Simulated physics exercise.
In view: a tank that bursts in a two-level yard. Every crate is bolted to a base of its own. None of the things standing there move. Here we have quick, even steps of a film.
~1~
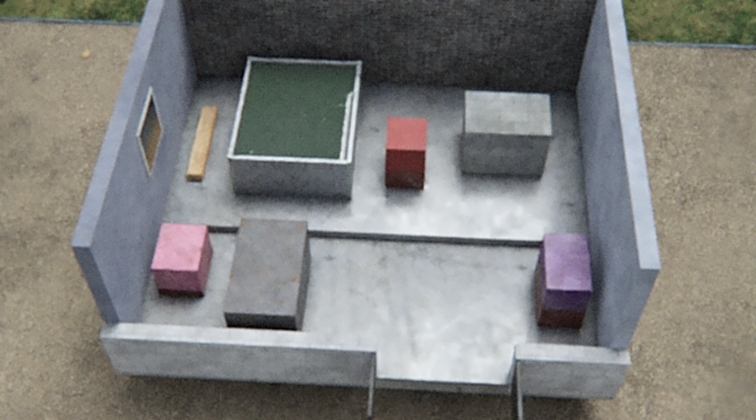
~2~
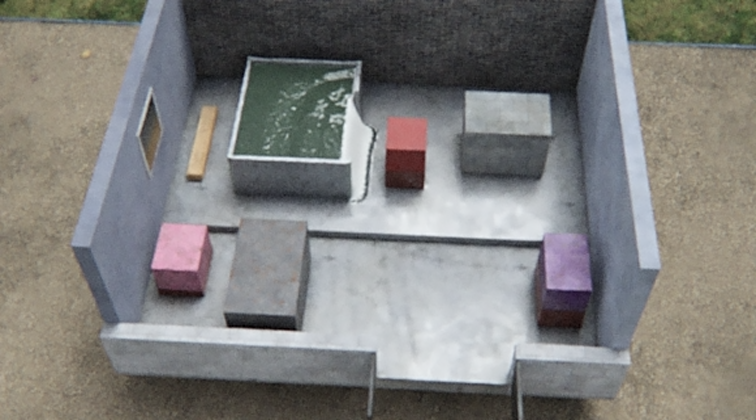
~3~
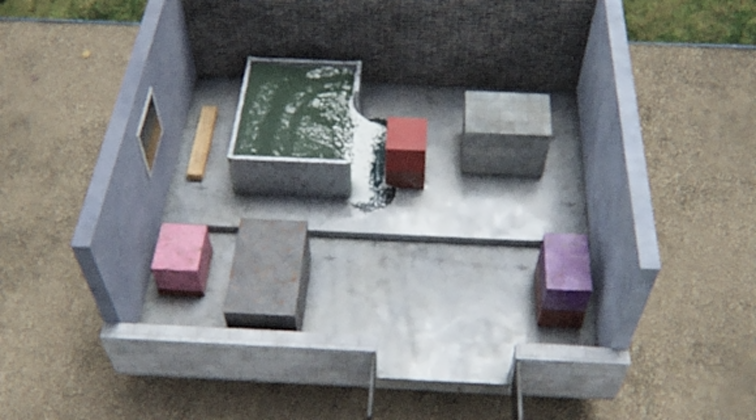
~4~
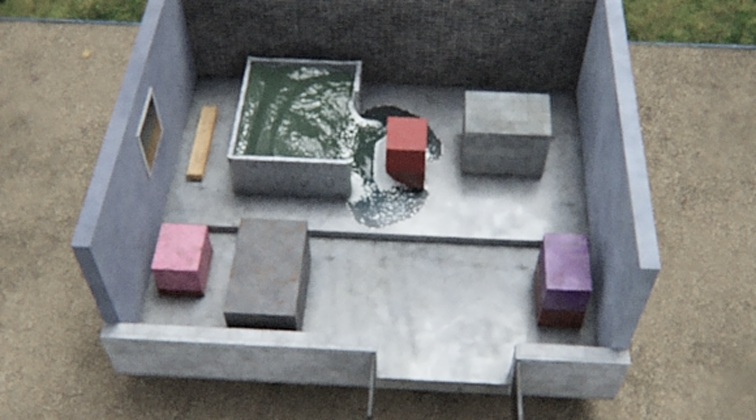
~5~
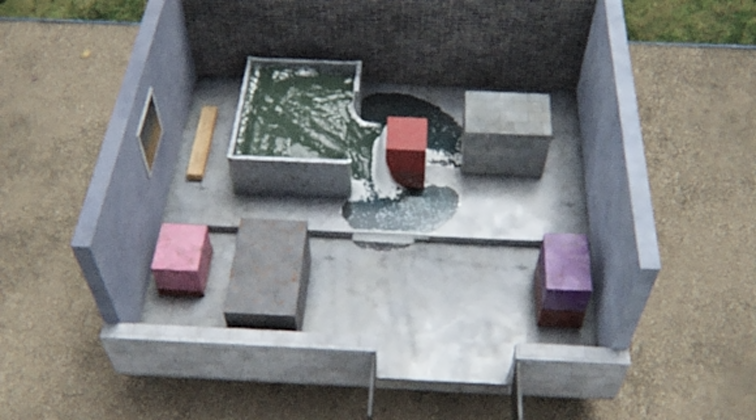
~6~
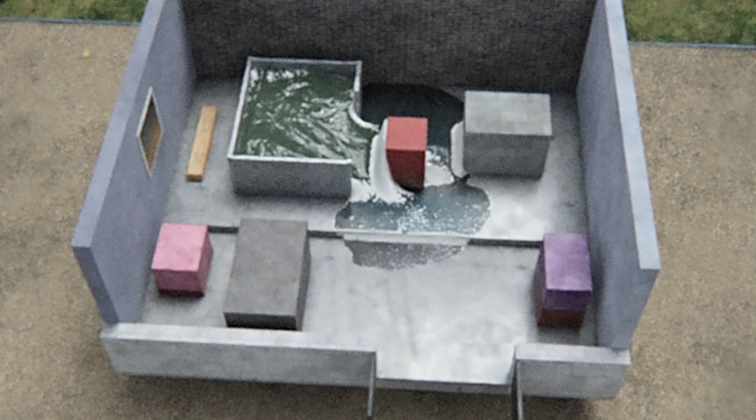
In a walled two-level yard, dark green water bursts from the right side of a square tank, spreads around a red block toward a grey one, and runs over the step onto the lower floor.
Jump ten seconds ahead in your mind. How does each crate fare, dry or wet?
The pink crate comes out dry. The red crate comes out wet. The purple crate comes out dry.
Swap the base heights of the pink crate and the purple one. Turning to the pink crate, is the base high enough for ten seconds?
The pink one stays out of it.
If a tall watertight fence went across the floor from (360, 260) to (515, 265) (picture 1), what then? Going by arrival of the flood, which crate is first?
Looks like the crate marked red.
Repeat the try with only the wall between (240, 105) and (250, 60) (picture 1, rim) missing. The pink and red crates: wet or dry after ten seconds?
The pink crate is flooded, the red crate is left dry.
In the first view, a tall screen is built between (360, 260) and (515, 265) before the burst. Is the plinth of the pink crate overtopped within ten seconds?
Pink is reached.
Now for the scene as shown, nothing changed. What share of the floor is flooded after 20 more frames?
My guess is around 70 in a hundred.
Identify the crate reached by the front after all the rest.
That is the crate marked pink.
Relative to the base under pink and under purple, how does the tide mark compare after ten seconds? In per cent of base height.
The first reaches around 60 in a hundred, the second around 70.
A moment on, water covers 45 % of the floor; the pink crate not reached, the red crate water round its plinth, the purple crate water round its plinth.
Next, water covers 60 % of the floor; the pink crate not reached, the red crate water round its plinth, the purple crate water round its plinth.
Then, water covers 70 % of the floor; the pink crate not reached, the red crate water round its plinth, the purple crate water round its plinth.
Later, water covers 80 % of the floor; the pink crate water round its plinth, the red crate water round its plinth, the purple crate water round its plinth.
In the end, water covers 90 % of the floor; the pink crate stayed above the water, the red crate was topped, the purple crate stayed above the water.
